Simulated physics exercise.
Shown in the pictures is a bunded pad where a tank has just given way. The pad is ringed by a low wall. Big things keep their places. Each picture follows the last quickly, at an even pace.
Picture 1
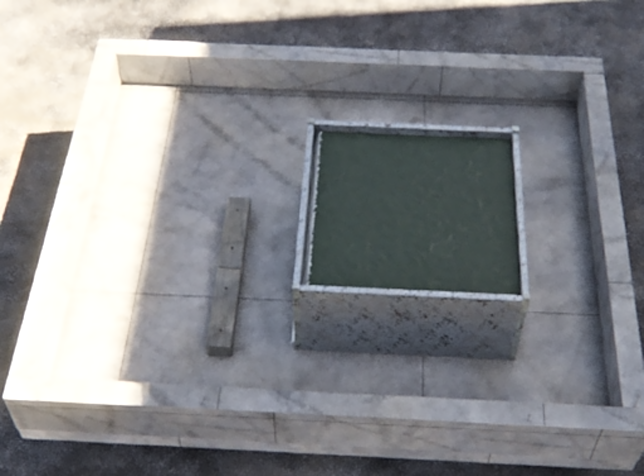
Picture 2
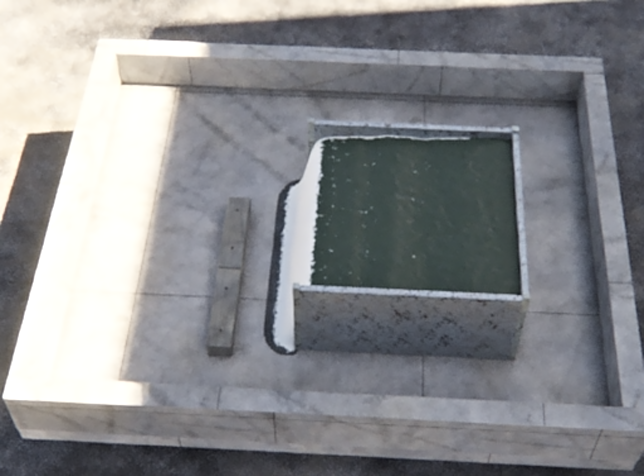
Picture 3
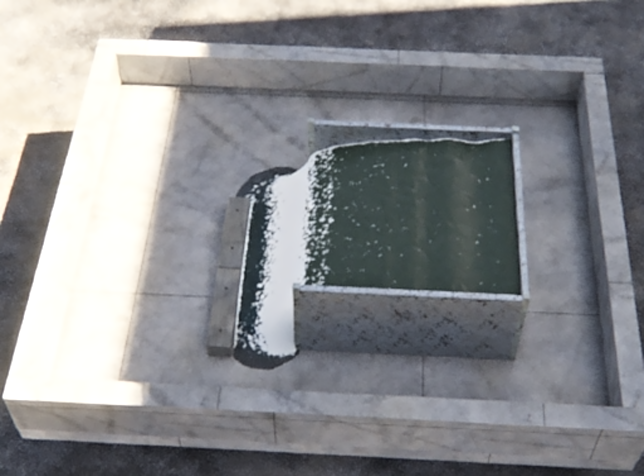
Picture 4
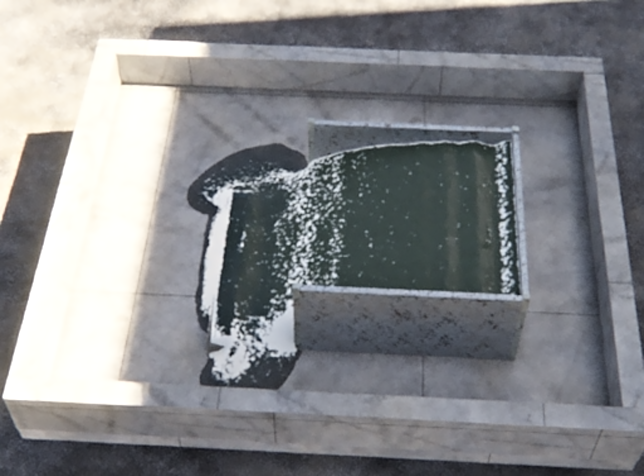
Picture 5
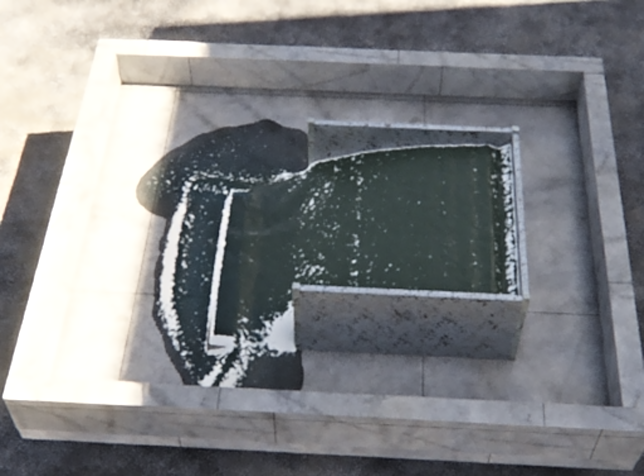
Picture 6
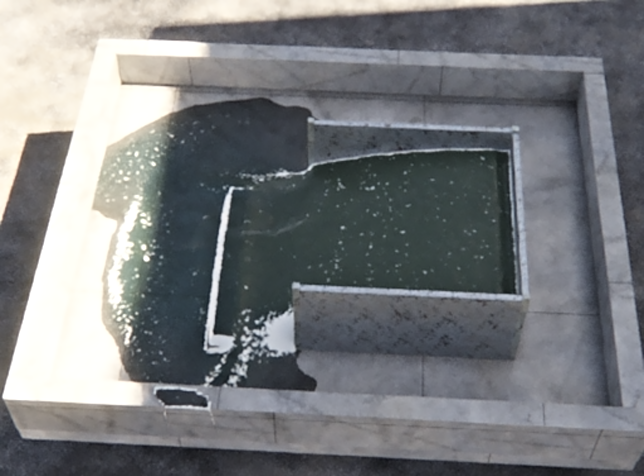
The footage shows a square tank of dark green water inside a low-walled pad; its left side gives way, and foaming water pours out leftward, surges over a low block, and spreads across much of the pad's left side.
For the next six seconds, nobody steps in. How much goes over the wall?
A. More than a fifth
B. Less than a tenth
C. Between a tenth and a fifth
B.
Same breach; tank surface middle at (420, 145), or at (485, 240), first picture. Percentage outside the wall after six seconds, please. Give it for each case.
First try: Around 4 %; second try: Around 2 %.
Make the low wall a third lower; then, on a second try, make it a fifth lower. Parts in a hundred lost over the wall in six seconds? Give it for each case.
First try roughly 10 per cent, second try roughly 4 per cent.
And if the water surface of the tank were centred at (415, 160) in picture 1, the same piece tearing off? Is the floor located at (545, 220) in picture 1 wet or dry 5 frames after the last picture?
Untouched.
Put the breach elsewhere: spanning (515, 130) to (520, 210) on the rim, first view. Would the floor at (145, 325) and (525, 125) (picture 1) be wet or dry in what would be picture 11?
First point bare, second point swamped.
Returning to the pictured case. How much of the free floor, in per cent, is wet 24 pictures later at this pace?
My guess is around 95 in a hundred.
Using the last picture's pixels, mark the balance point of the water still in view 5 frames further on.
Near pixel (281, 261).
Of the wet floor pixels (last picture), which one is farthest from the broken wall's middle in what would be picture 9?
I'd say near (121, 89).
A moment on, water covers 45 % of the floor; the low wall has let 1 % over.
Next, water covers 50 % of the floor; the low wall has let 1 % over.
Then, water covers 55 % of the floor; the low wall has let 1 % over.
Later, water covers 80 % of the floor; the low wall has let 1 % over.
In the end, water covers 85 % of the floor; the low wall has let 1 % over.
